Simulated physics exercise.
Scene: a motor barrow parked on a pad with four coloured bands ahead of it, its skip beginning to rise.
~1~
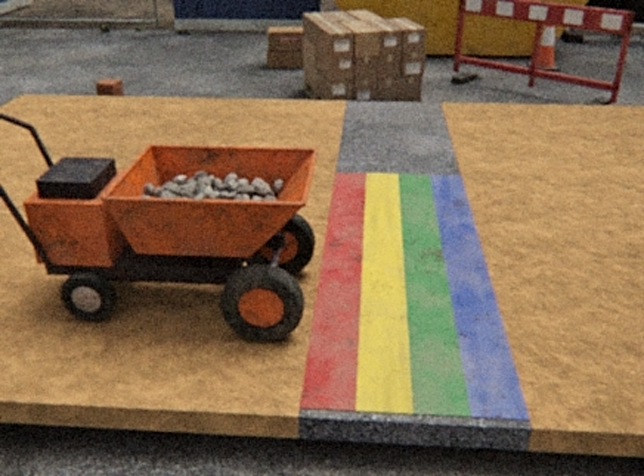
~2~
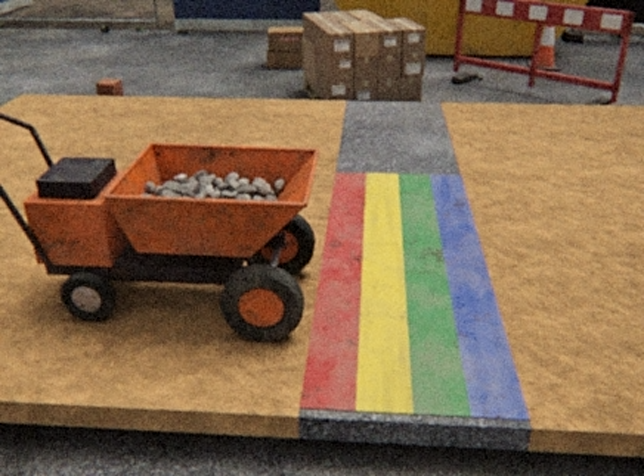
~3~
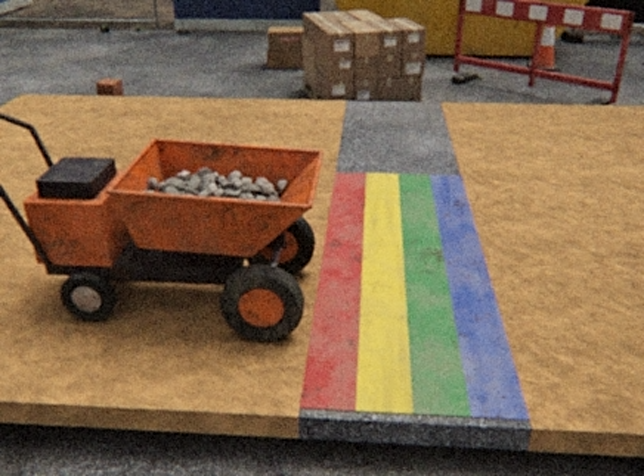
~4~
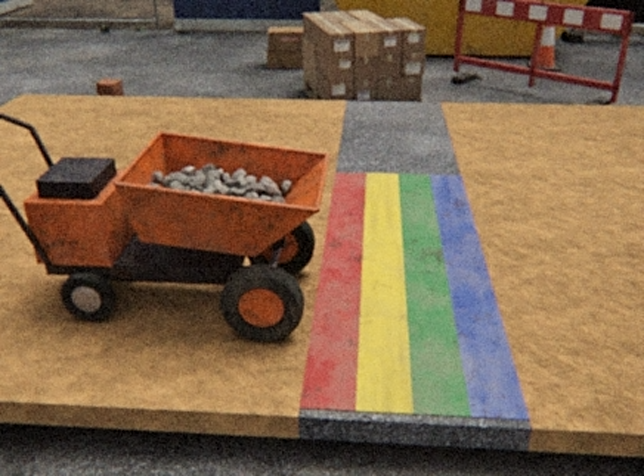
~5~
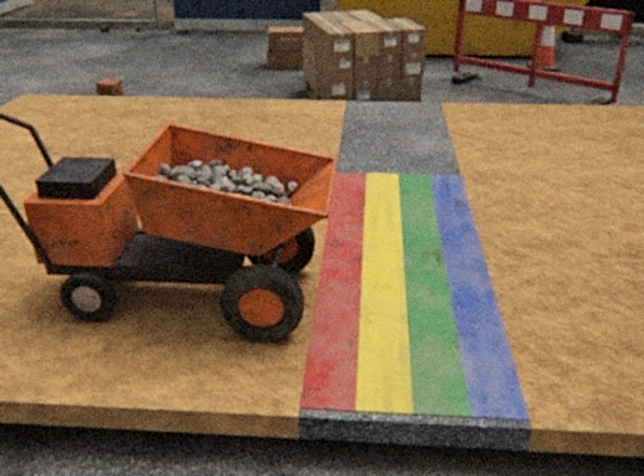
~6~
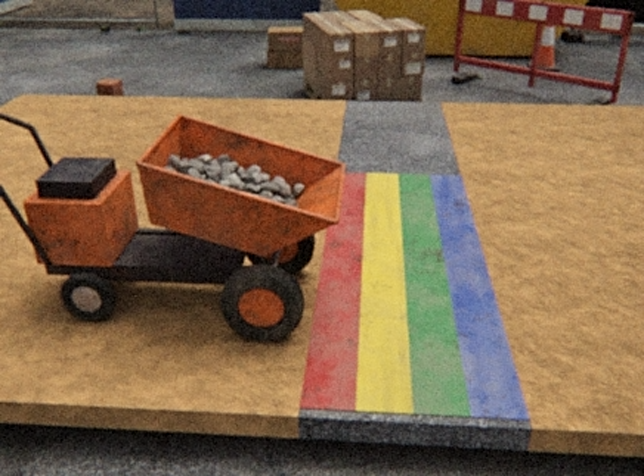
An orange motor barrow's skip full of grey stones slowly tilts up toward the right.
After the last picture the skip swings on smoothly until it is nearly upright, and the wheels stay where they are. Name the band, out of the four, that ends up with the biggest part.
The green band.
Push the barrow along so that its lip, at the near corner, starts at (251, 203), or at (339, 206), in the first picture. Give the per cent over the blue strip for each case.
Try 1: 10 %. Try 2: 30 %.
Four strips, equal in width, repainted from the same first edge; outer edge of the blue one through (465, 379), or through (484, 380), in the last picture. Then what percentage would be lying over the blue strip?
I'd say some 30 % for the first and some 30 % for the second.
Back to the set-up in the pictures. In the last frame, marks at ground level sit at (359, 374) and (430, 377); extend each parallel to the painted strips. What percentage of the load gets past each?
In order: 80 per cent, then 50 per cent.
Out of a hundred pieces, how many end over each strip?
Here's the split: Red strip gets 0 %, yellow strip 20 %, green strip 40 %, blue strip 20 %.
Shortly afterwards, skip tipped steeply; the whole lot in the skip.
Next, skip tipped right over; near two thirds in the skip; a little over the yellow strip; a little over the green strip.
Some moments later, skip tipped right over; near a quarter in the skip; near a quarter over the yellow strip; near a third over the green strip; near a quarter over the blue strip; a little off the paint.
In the end, skip tipped right over; a little in the skip; none at all over the red strip; near a quarter over the yellow strip; near a third over the green strip; near a quarter over the blue strip; a little off the paint.
